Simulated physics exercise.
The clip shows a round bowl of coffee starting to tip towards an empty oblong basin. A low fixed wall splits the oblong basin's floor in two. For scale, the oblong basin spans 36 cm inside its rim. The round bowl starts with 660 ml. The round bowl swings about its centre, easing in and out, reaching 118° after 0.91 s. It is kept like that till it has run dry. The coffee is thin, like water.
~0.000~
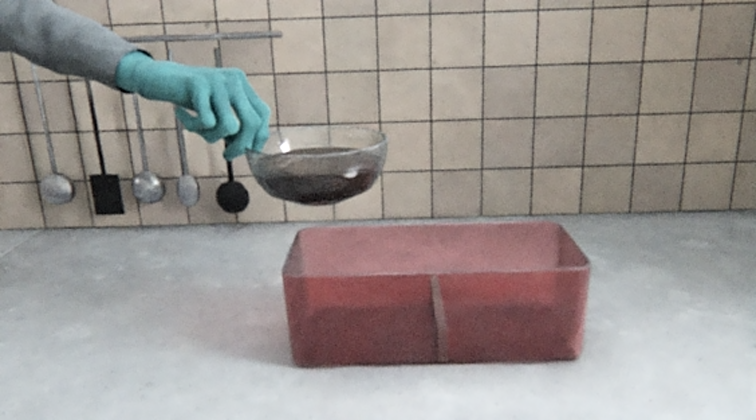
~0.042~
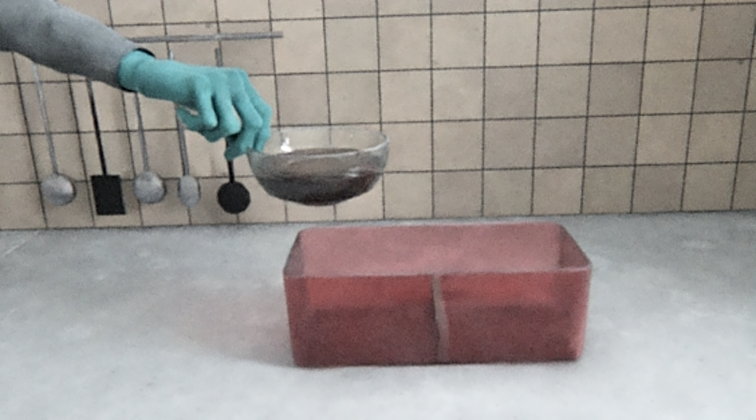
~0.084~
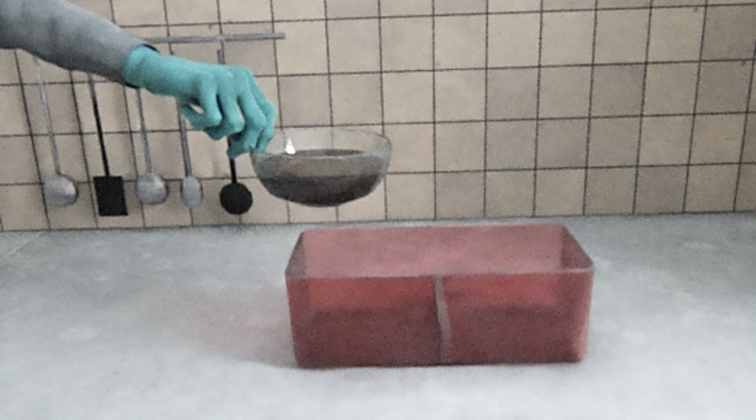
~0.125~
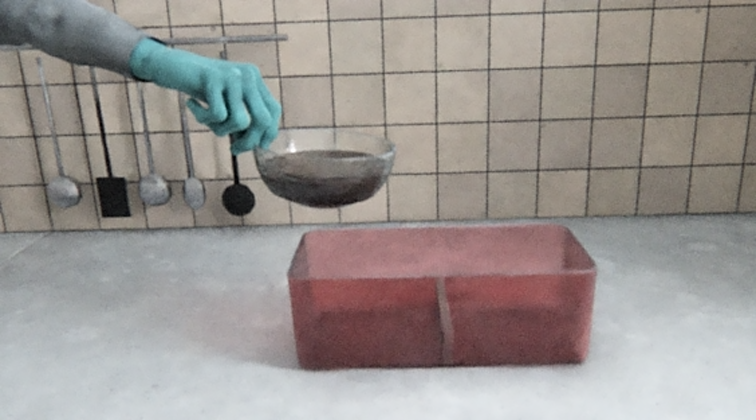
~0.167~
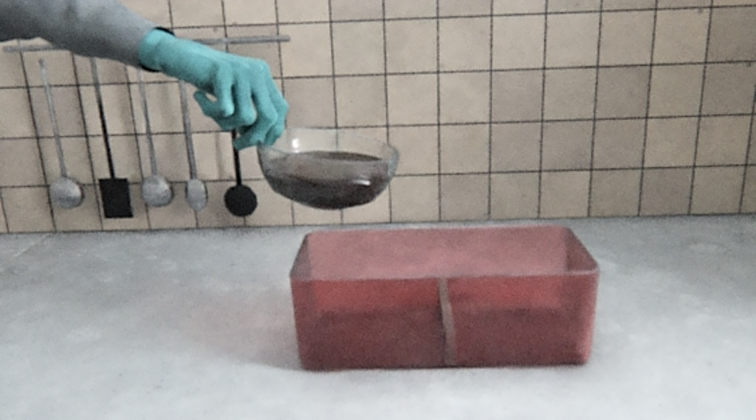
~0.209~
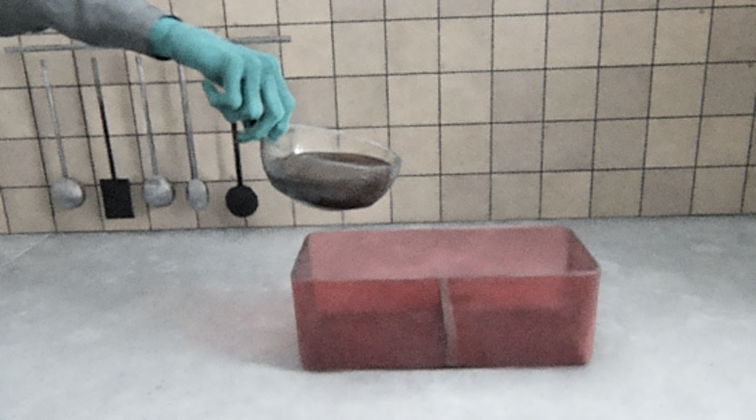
A glass bowl of dark liquid, held by a gloved hand, slowly tilts rightward above a red basin.
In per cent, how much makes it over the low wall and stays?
The far part has some 25 per cent.
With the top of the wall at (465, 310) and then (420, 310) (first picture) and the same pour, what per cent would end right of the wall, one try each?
In turn about 15 and 55 per cent.
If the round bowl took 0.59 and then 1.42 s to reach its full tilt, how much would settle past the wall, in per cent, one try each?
In turn about 15 and 35 per cent.
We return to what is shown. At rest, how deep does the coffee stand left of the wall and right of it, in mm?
Some 18 mm on the left and 6 mm on the right.
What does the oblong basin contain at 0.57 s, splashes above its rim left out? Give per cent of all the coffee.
Some 40 per cent.
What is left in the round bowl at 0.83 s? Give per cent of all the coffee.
Some 0 per cent.
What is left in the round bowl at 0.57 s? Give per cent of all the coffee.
About 26 per cent.
By 0.57 s the tilt is 82° and 26 per cent is still to pour, 26 is left of the wall and 13 right of it.
By 0.83 s the tilt is 116° and 0 per cent is still to pour, 73 is left of the wall and 24 right of it.
By 1.11 s the tilt is 118° and 0 per cent is still to pour, 73 is left of the wall and 25 right of it.
By 1.41 s the tilt is 118° and 0 per cent is still to pour, 73 is left of the wall and 25 right of it.
At rest 73 per cent lies left of the wall, 25 right of it and 2 outside.
